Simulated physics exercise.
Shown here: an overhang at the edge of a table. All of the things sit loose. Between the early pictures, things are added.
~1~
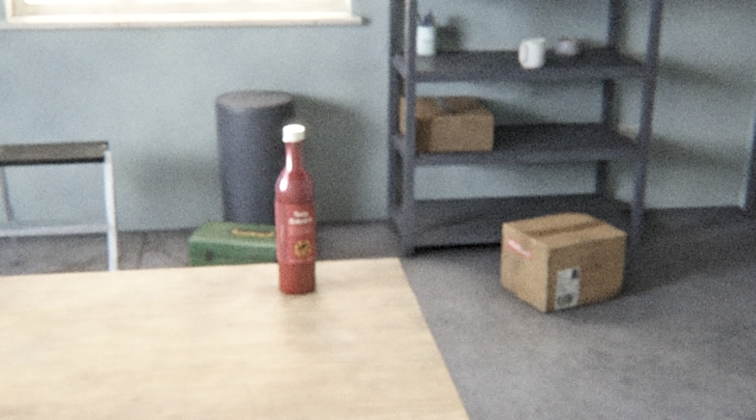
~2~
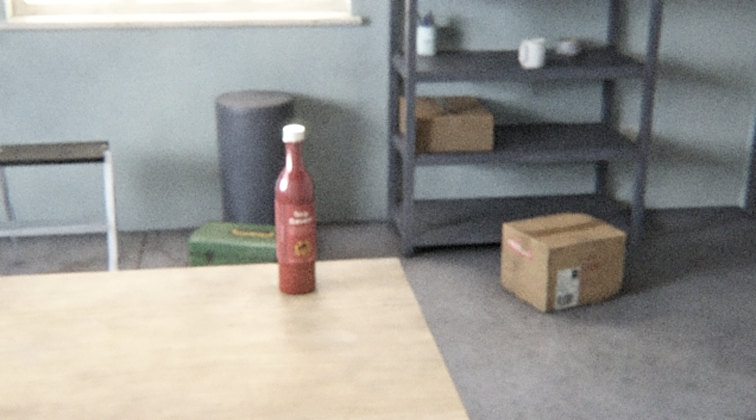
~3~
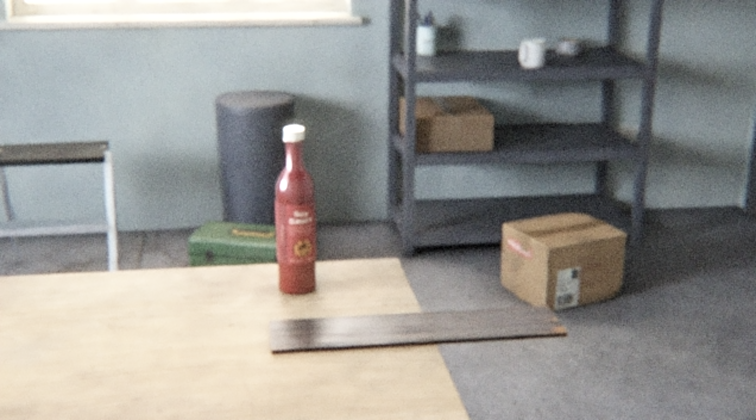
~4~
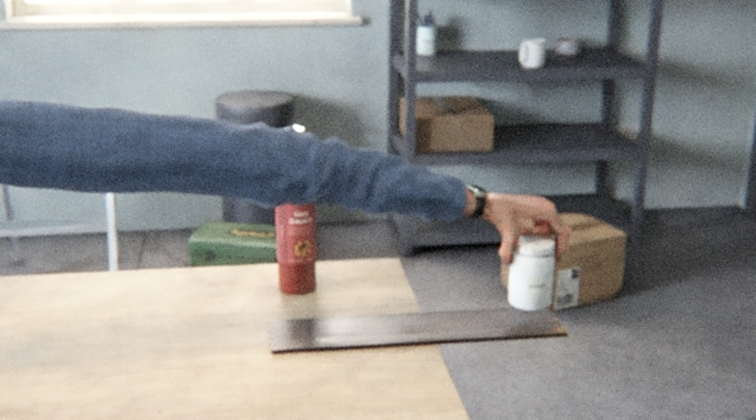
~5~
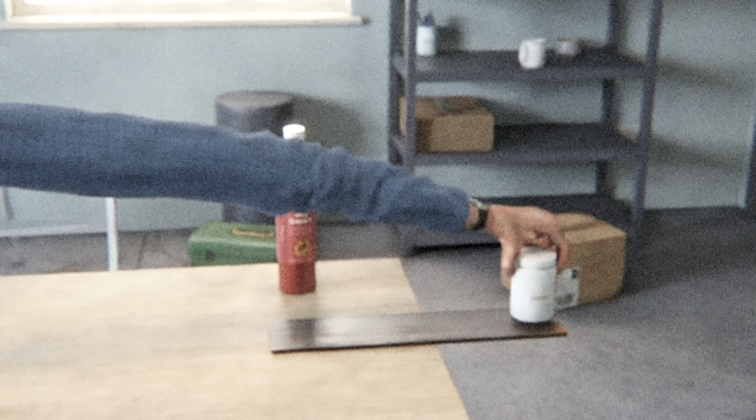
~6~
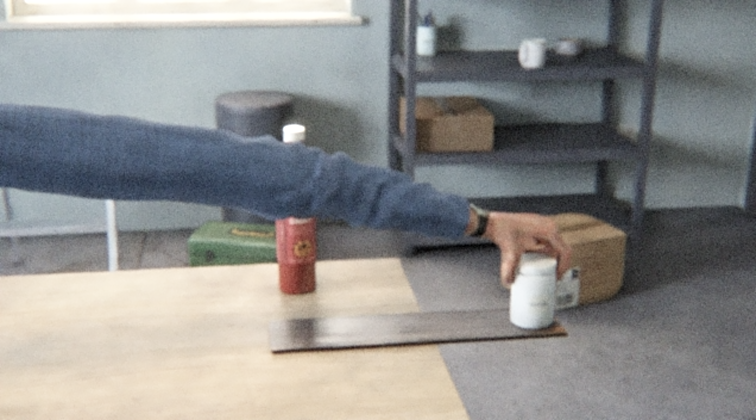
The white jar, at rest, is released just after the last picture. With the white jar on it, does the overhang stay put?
No.
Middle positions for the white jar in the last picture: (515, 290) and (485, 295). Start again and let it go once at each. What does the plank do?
Topples, then topples.
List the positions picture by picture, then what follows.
In the first frame, the last thing is not in view yet; red bottle (296, 210).
In the second frame, the last thing is not in view yet; red bottle (296, 210).
In the third frame, the last thing is not in view yet; red bottle (296, 210).
The fourth frame shows on its way; white jar (532, 272); red bottle (296, 210).
The fifth frame shows on its way; white jar (534, 283); red bottle (296, 210).
The sixth frame shows in place under the hand; white jar (533, 290); red bottle (296, 210).
Then, 0.40 s past the last view, white jar now down on the floor or falling; black plank rocked 70° from its first pose.
Then, 0.60 s past the last view, black plank now down on the floor or falling.
Then, 0.80 s past the last view, things are still on the move.
Finally, down on the floor or falling, white jar and black plank; red bottle still in place. The plank tips off the edge.
